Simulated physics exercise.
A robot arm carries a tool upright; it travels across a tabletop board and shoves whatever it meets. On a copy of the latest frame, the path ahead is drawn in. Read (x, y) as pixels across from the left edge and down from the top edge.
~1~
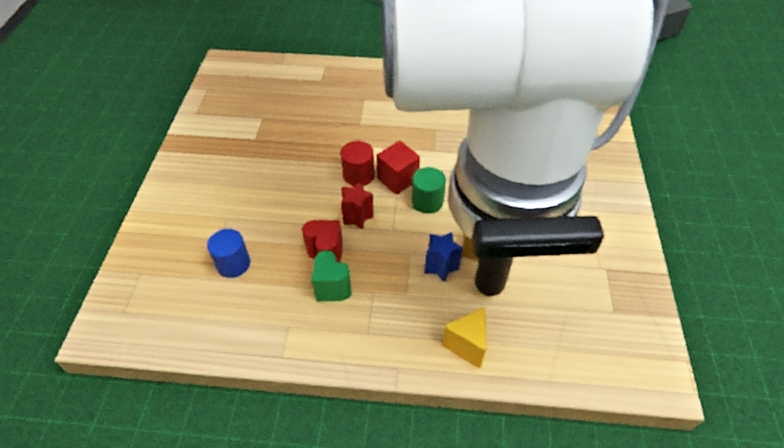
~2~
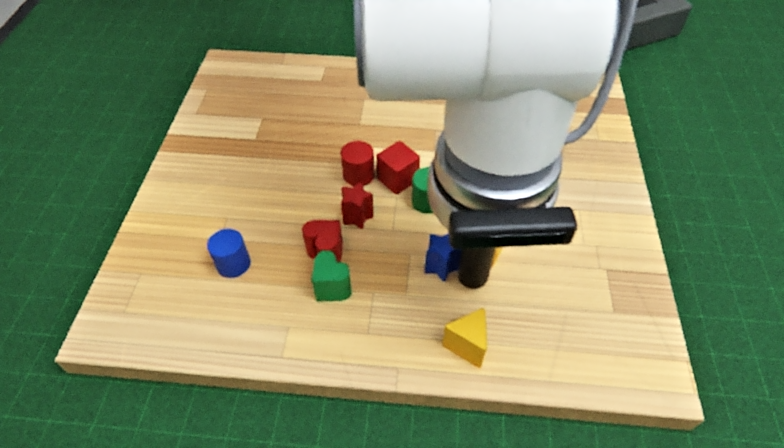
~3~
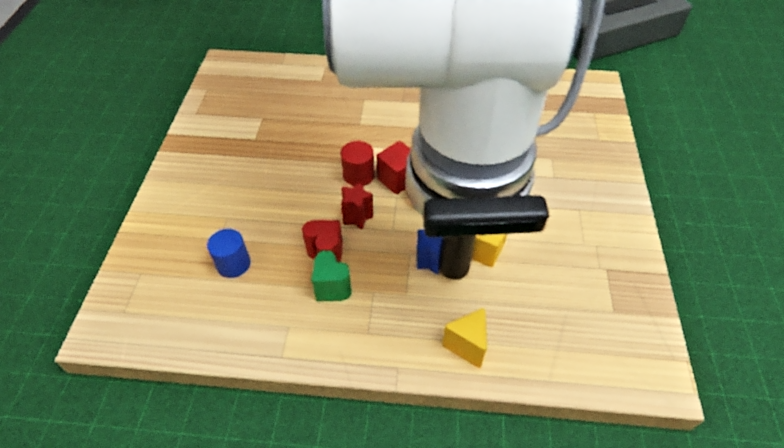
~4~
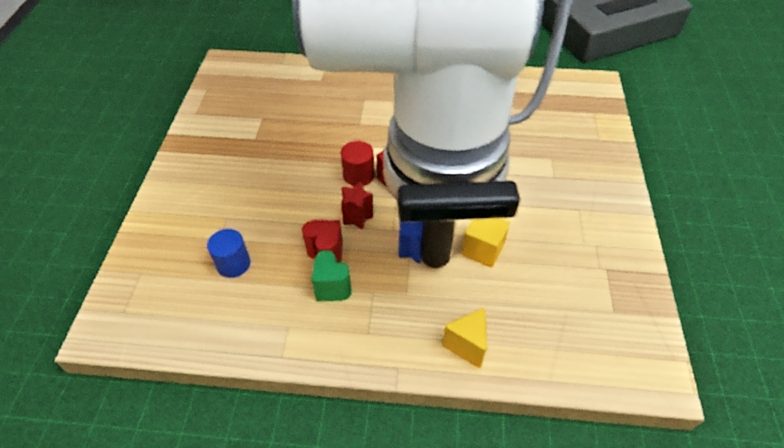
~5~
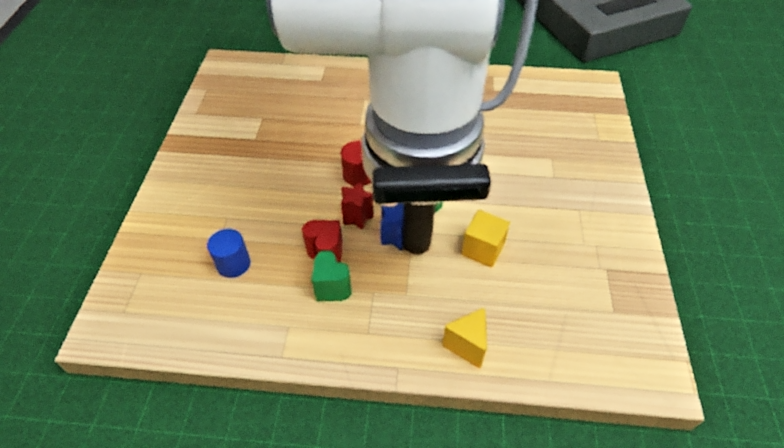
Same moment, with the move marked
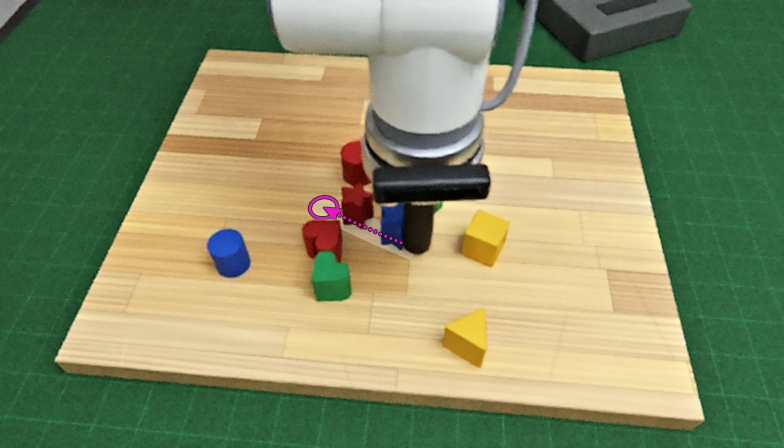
At the start, a white robot arm holds a black tool over a wooden board of colored blocks, just right of the blue star. The tool moves left against the star and pushes it left and slightly away, uncovering a yellow block, while the red heart and red star stay still.
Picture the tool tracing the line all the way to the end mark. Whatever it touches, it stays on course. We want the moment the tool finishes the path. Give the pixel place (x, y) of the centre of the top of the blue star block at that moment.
At (311, 167).
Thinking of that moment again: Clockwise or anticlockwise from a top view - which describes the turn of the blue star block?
Its rotation is clockwise.
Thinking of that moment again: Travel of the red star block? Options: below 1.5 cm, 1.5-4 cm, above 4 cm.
The answer is over 4 cm.
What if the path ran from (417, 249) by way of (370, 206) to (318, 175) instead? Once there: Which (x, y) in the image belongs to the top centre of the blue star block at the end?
It will end up at (292, 146).
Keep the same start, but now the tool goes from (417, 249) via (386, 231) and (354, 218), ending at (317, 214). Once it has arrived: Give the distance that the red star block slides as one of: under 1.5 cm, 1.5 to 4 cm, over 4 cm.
That one ends up more than 4 cm from where it is now.
The line goes from (417, 249) directly to (324, 208).
The first path, step by step. One third of the way, tool at (384, 229); red star block at (343, 187), turned 15° anticlockwise; blue star block at (365, 198).
Two thirds of the way, tool at (352, 215); red star block at (317, 171), turned 20° anticlockwise; blue star block at (336, 183), turned 15° clockwise.
At the end, tool at (323, 201); red heart-shaped block unmoved; red star block at (296, 154); blue star block at (311, 167), turned 30° clockwise.
